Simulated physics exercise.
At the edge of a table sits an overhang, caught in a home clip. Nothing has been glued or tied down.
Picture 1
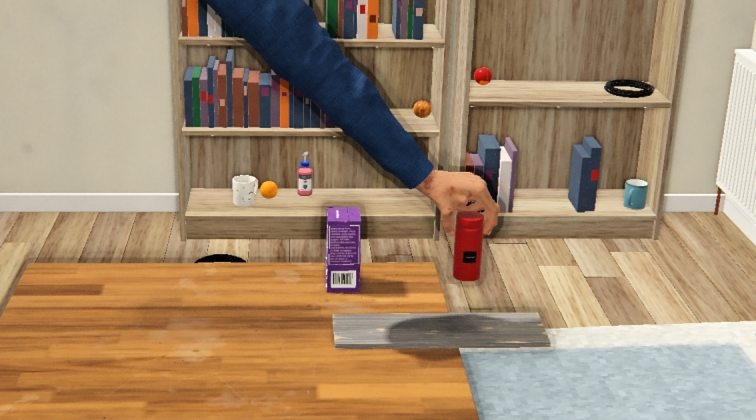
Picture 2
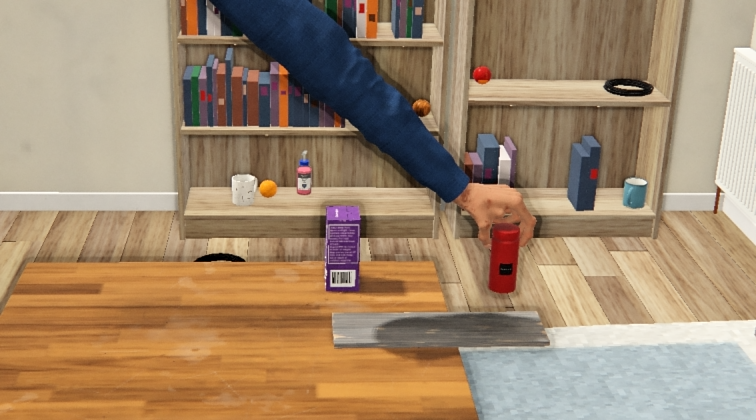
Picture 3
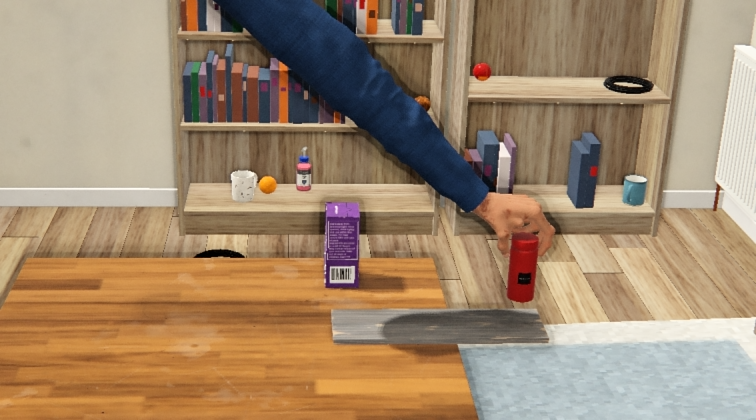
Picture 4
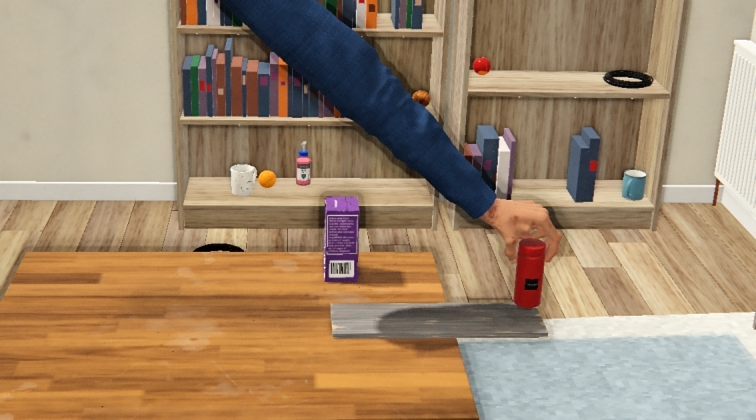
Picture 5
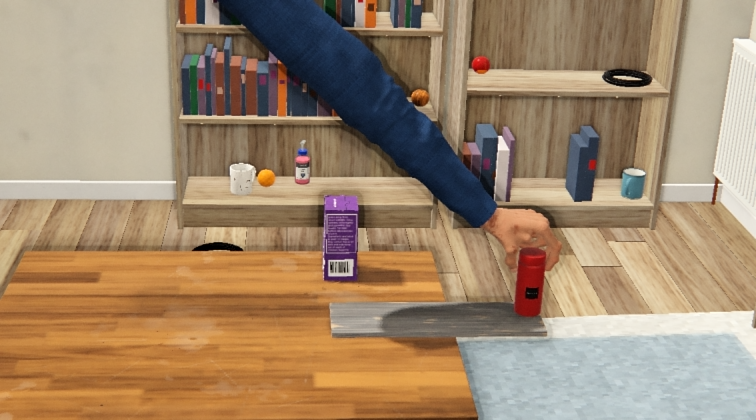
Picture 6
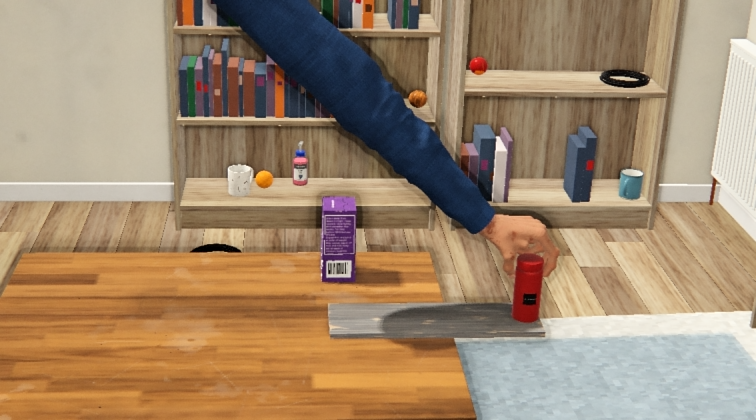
The clip opens on a wooden table with a purple carton and a grey plank jutting past its edge, while a blue-sleeved arm holds a red shaker in the air. The hand carries the shaker right, then lowers it to the plank's outer end, still gripping it, as the carton stays put.
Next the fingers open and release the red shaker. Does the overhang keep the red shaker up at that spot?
Watch it - it plunges off the end.
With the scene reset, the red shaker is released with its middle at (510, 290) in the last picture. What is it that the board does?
It falls.
Then, 0.70 s later than the last frame, red shaker and grey board now down on the floor or falling.
Then, 0.90 s later than the last frame, things are still on the move.
When it is over, down on the floor or falling, red shaker and grey board; purple carton as before. The board comes down.
